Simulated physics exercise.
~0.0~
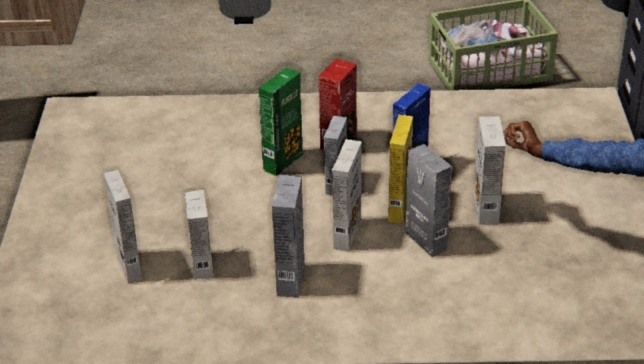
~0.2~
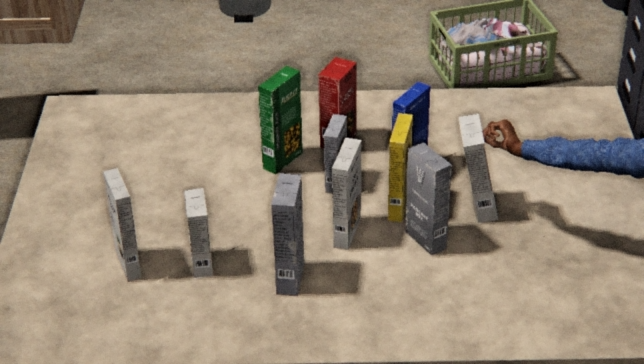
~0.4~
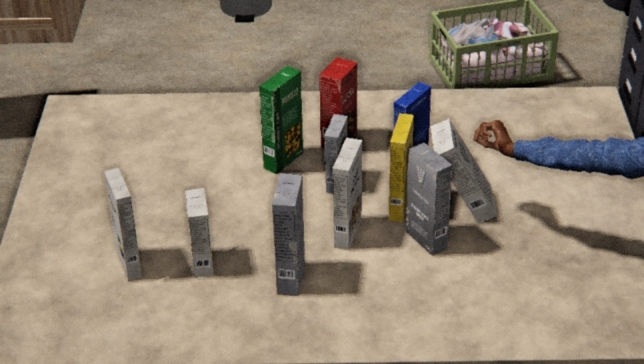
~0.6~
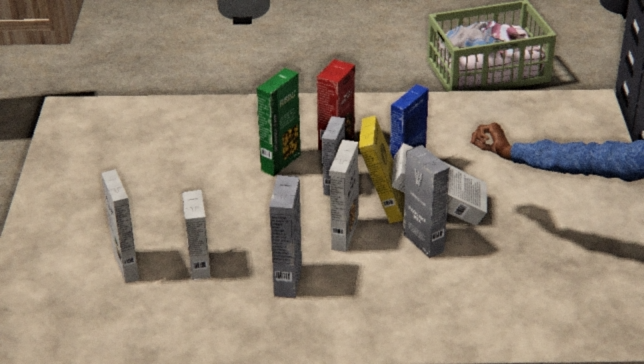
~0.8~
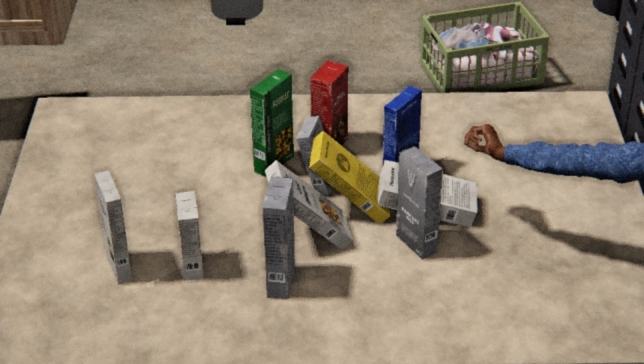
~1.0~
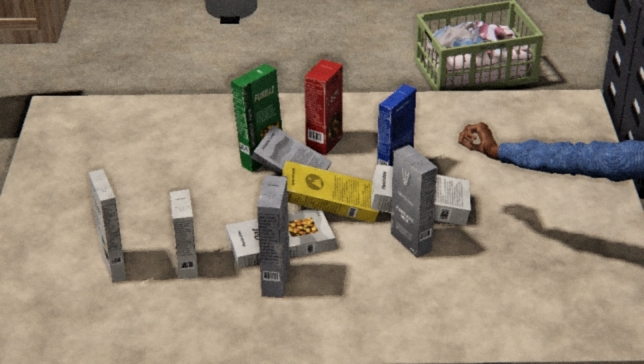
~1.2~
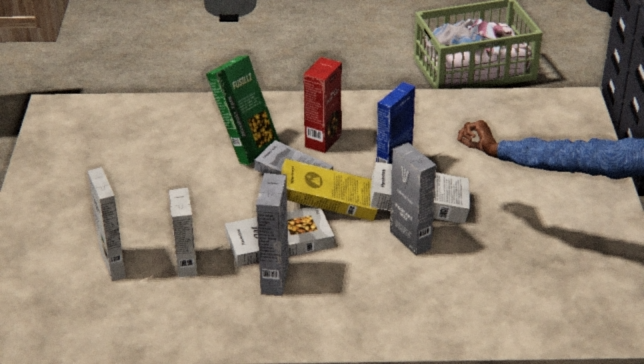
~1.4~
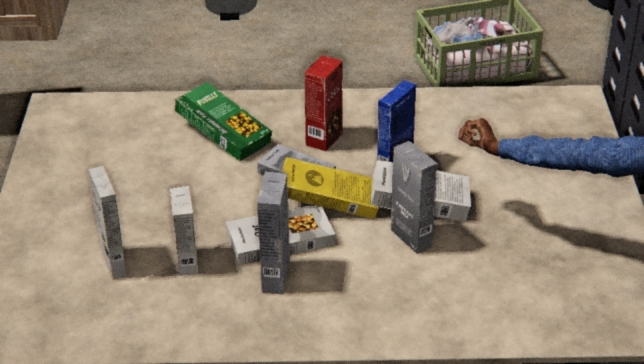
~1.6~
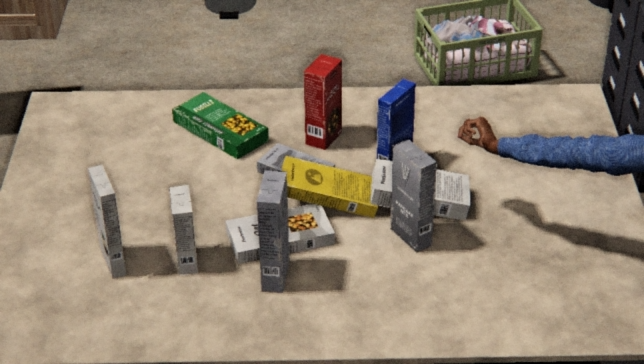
On a tabletop crowded with upright boxes, a hand nudges a pale box at the right, which topples leftward and sets off a chain through the yellow box, two grey ones and finally the green one, while the red, blue and remaining grey boxes stay standing.
